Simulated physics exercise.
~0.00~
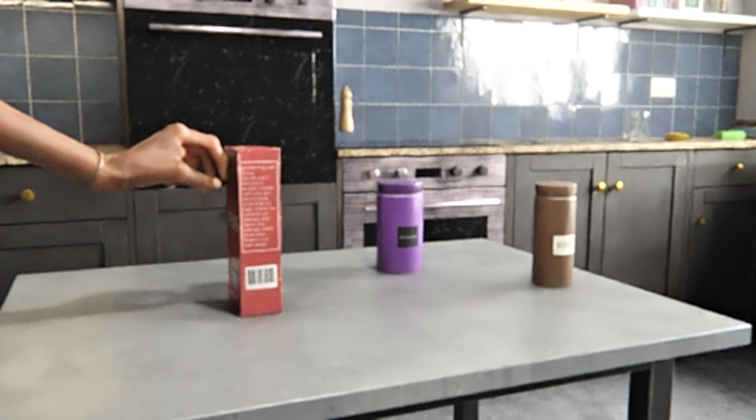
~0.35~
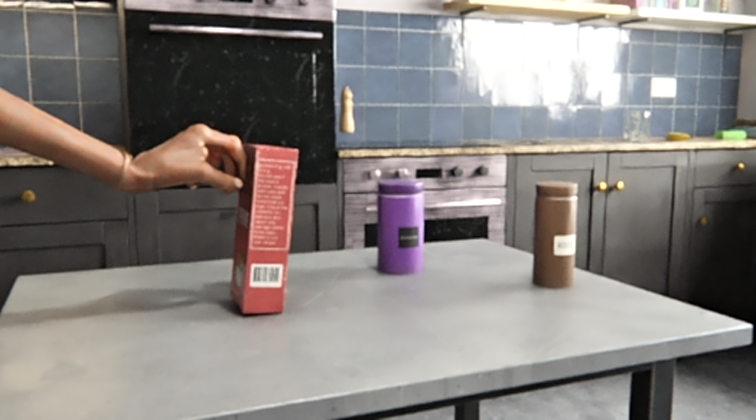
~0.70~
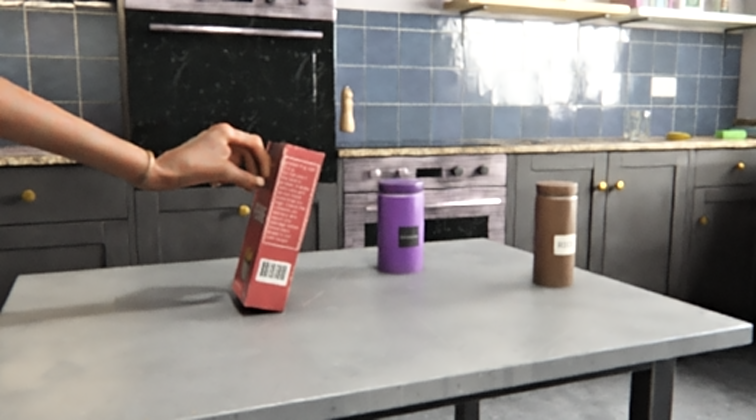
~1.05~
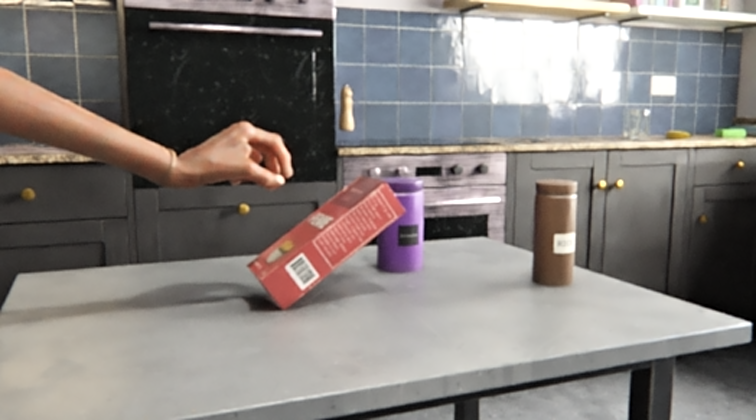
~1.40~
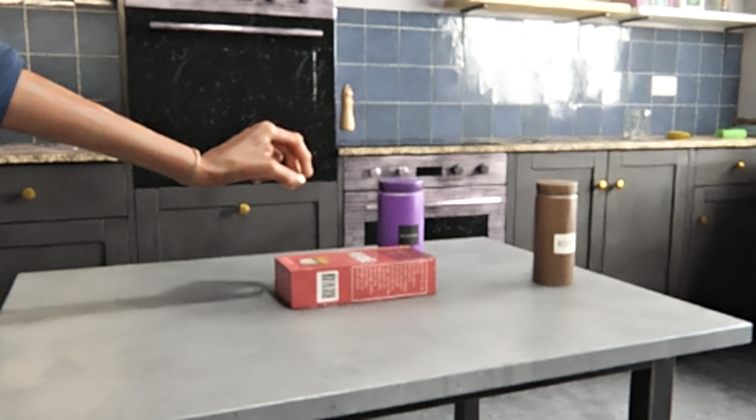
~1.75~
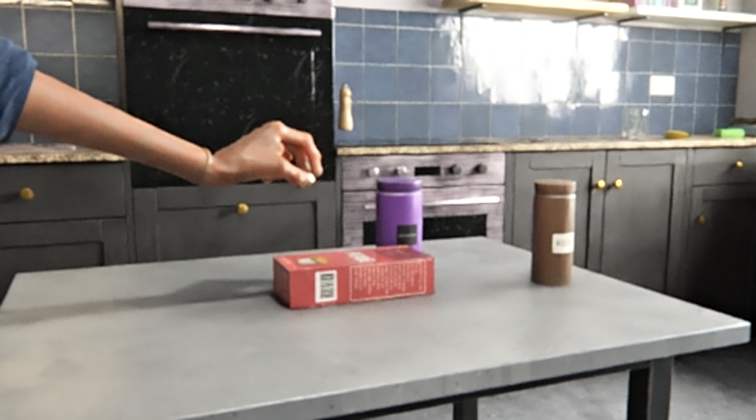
The clip opens on a gray table in a kitchen, where a tall red packet stands upright at left, with a purple jar and a brown jar farther right. A hand reaching in from the left touches the upper part of the packet and pushes it to the right. The packet begins to lean, tilting further as the fingers follow it. It then tips steeply away from the hand and drops onto its side in front of the purple jar. The packet ends lying still on the table, the hand hovering above, while both jars remain standing.
